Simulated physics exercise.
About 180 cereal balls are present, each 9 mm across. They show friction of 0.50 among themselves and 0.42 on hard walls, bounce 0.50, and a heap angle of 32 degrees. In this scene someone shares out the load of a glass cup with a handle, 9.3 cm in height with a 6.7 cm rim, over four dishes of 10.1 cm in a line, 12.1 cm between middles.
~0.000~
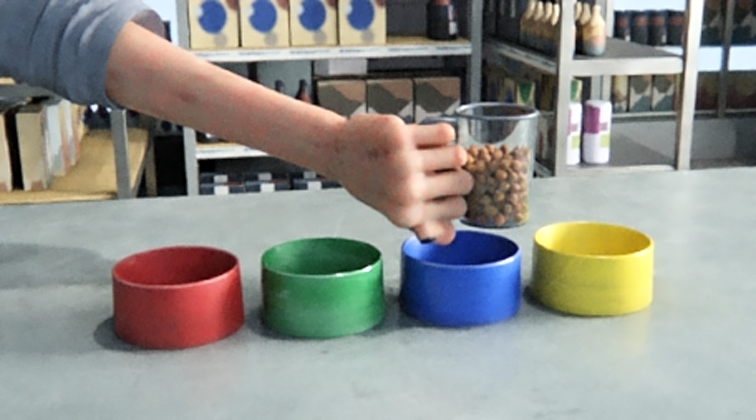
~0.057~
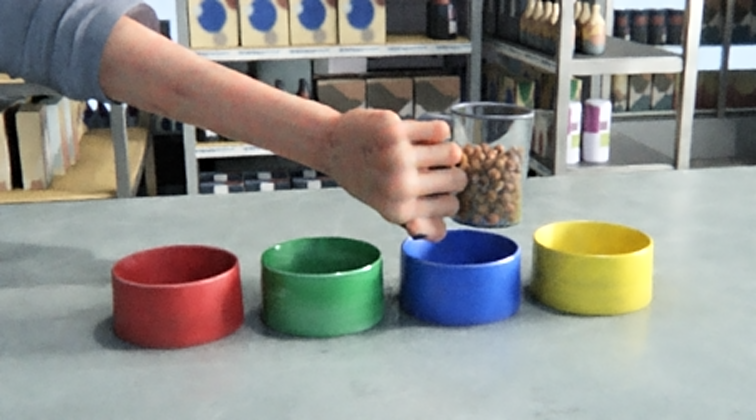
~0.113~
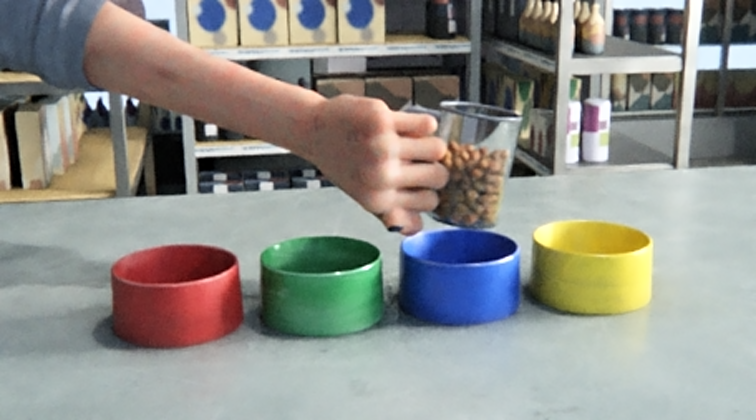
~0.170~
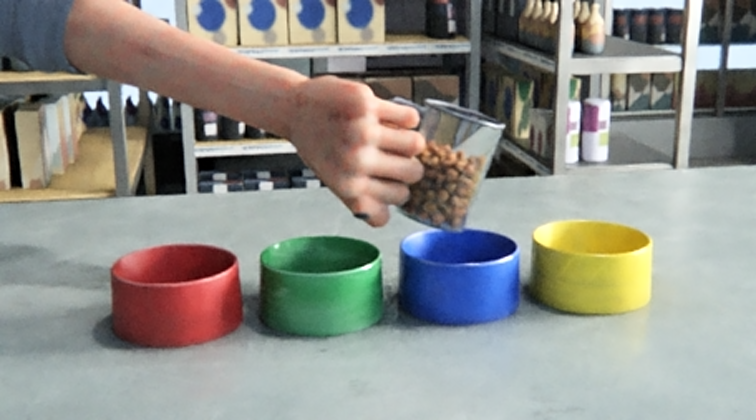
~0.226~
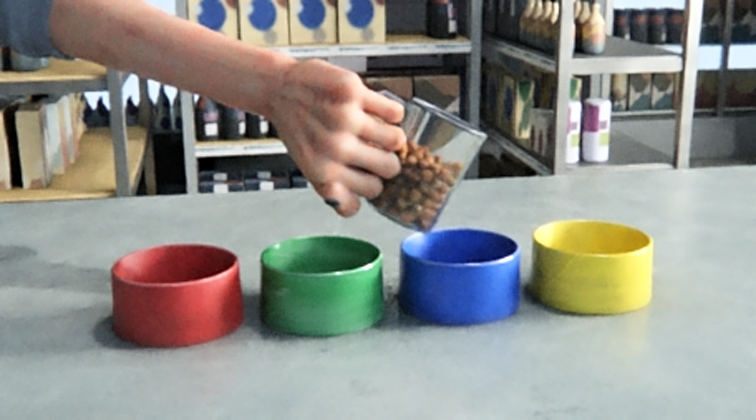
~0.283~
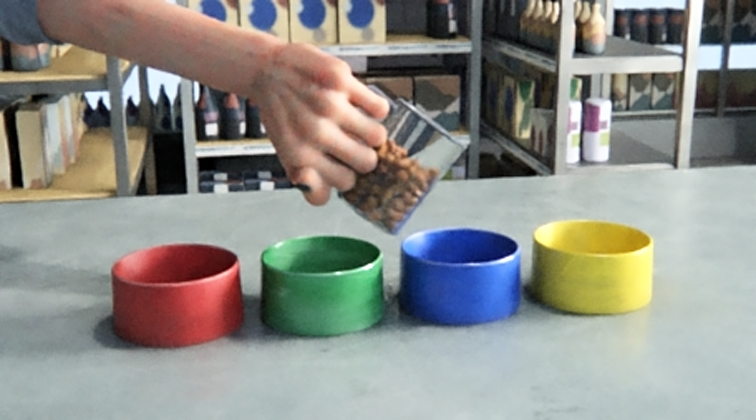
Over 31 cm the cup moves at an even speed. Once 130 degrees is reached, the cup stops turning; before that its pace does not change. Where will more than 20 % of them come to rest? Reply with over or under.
Red over, blue under, green under, yellow under, counter under.
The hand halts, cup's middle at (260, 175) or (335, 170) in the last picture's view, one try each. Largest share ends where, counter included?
The biggest share goes to green first, then to counter.
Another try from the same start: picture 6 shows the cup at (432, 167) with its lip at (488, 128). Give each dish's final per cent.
Red: 100 / blue: 0 / green: 0 / yellow: 0.
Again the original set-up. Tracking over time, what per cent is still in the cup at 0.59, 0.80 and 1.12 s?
Series: 100 / 90 / 10 per cent.
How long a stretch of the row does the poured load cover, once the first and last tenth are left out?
I'd estimate close to 6 cm.
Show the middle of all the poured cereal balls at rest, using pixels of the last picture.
Estimated resting centre: Around (187, 302).
After 0.59 s, tilt 87 degrees; cup holds 100 %.
Then, at 0.80 s, tilt 121 degrees; cup holds 90 %, red 10 %.
Then, at 1.12 s, tilt 130 degrees; cup holds 10 %, red 90 %.
In the end, at 1.7 s, red 95 %, blue 0 %, green 0 %, yellow 0 %, counter 0 %.
